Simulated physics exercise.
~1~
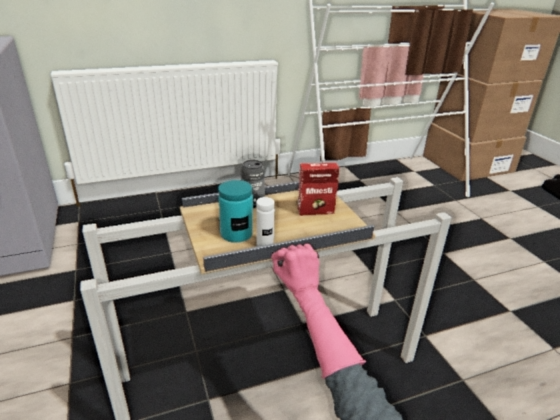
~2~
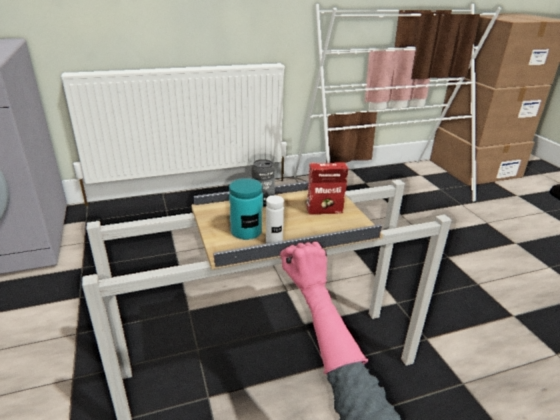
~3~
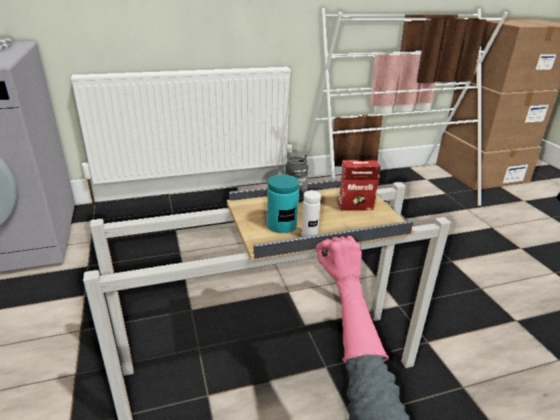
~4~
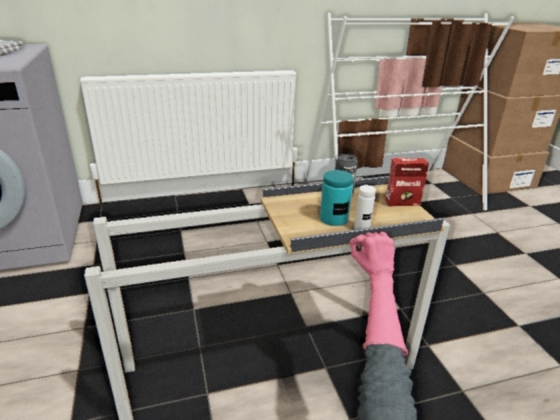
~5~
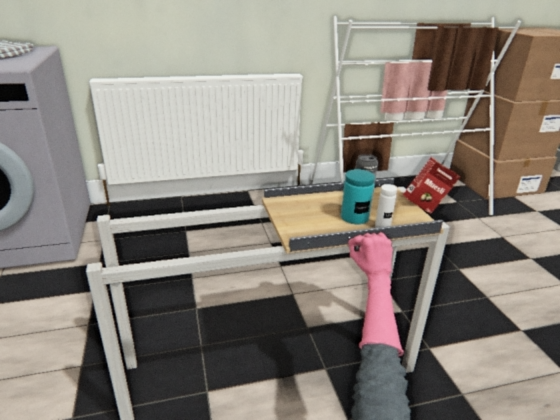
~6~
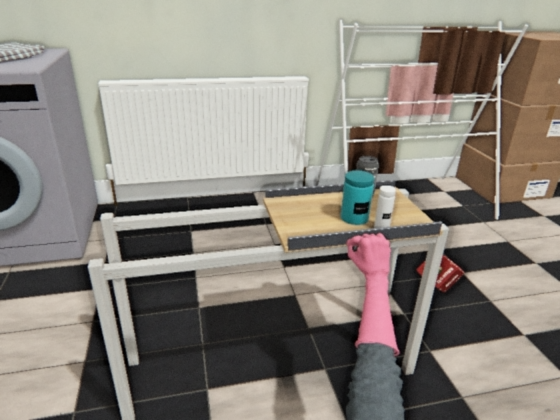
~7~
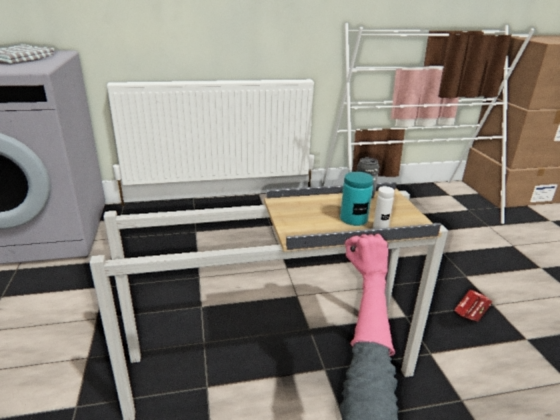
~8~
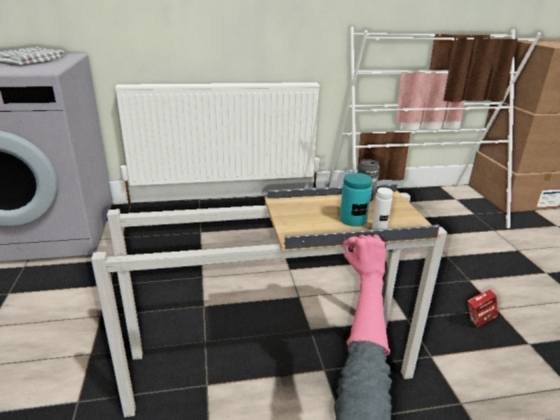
In a room with a checkered floor, a radiator and a drying rack, a wooden tray holding a turquoise jar, a white shaker, a grey can and a red packet sits midway along a pale metal frame. A pink-gloved hand at its near edge moves the tray to the right, carrying everything along upright. As the tray reaches the right end and stops, the red packet tips over the edge. It drops upside down to the floor and ends up a little farther right. The jar, shaker and can remain standing on the tray.
